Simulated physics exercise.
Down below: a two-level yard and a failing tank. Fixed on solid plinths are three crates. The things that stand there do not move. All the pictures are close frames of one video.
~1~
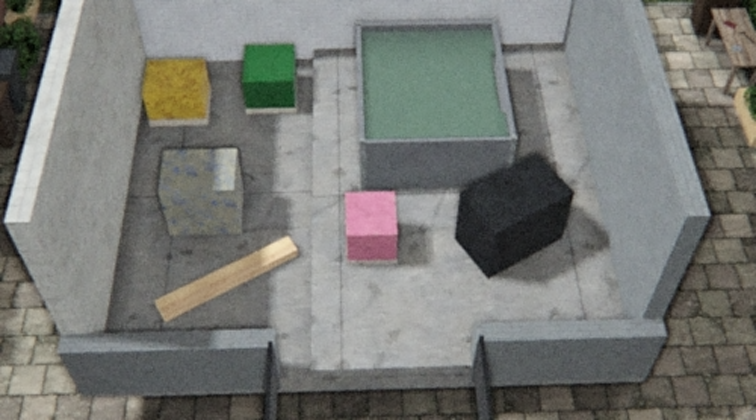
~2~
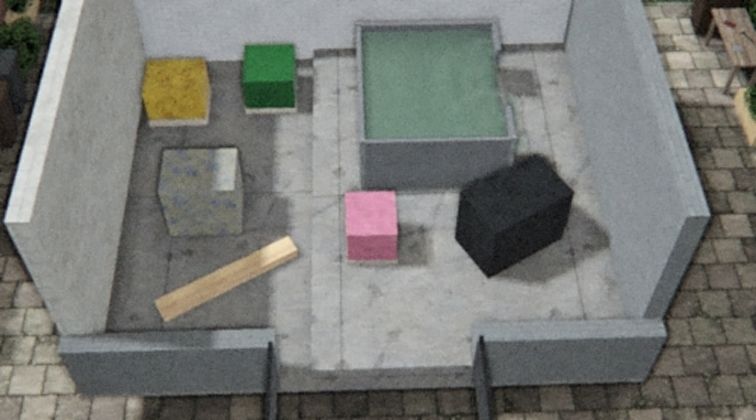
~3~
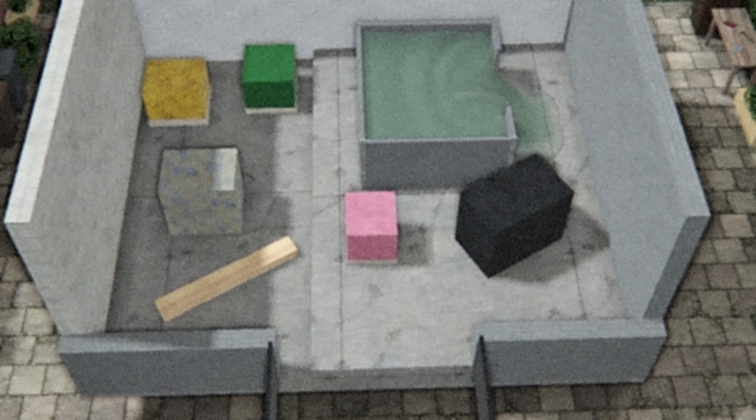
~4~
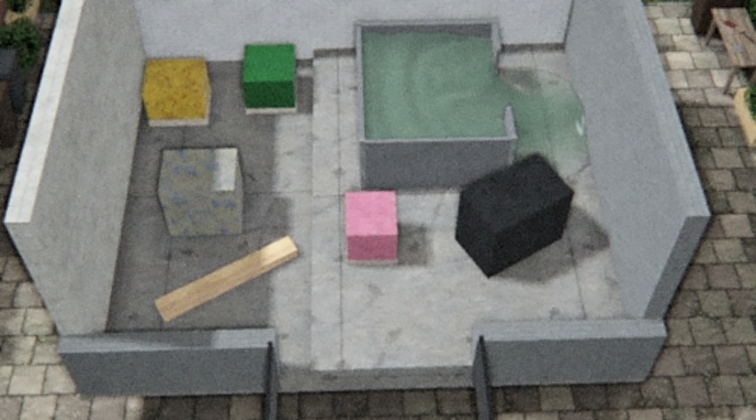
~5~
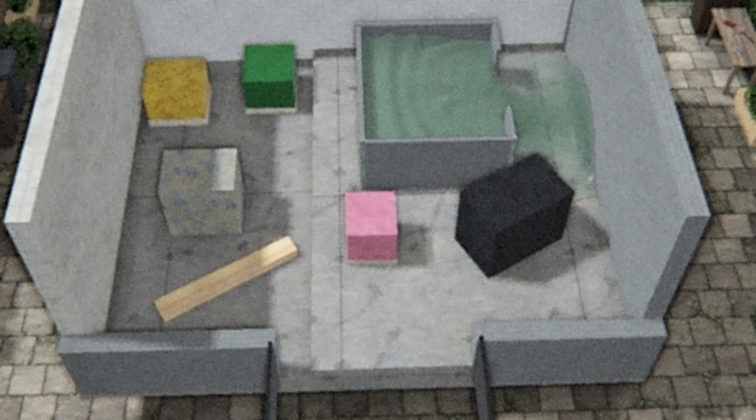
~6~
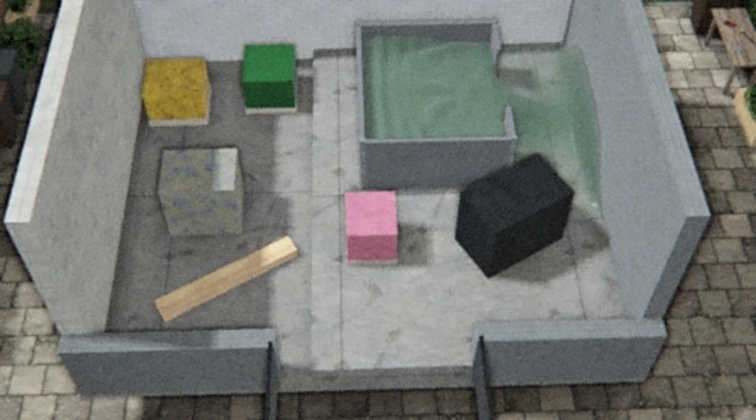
At the start, green water lies still in a gray tank inside a walled yard with colored blocks and a plank. A gap opens in the tank's right side and water pours out, spreads to the right wall, then creeps along it toward the front, past the black block.
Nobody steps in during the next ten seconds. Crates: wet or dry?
Yellow crate, wet; pink crate, wet; green crate, wet.
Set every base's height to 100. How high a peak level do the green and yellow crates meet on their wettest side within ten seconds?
300 and 210 per cent, in that order.
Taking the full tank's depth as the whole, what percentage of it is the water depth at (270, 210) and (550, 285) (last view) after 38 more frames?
Taking them in turn: 12 in a hundred, then 8 in a hundred.
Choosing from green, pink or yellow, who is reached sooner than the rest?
That would be the one in green.
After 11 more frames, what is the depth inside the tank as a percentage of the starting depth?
Estimate: Around 52 %.
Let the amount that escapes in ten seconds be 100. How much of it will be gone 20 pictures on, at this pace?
Share gone: About 10 %.
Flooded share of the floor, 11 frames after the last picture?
Roughly 30 percent, I reckon.
A moment on, water covers 20 % of the floor; the yellow crate not reached, the pink crate not reached, the green crate not reached.
Next, water covers 30 % of the floor; the yellow crate not reached, the pink crate not reached, the green crate water round its plinth.
Then, water covers 65 % of the floor; the yellow crate water round its plinth, the pink crate water round its plinth, the green crate water round its plinth.
Later, water covers 95 % of the floor; the yellow crate water round its plinth, the pink crate water round its plinth, the green crate water round its plinth.
In the end, water covers 95 % of the floor; the yellow crate was topped, the pink crate was topped, the green crate was topped.
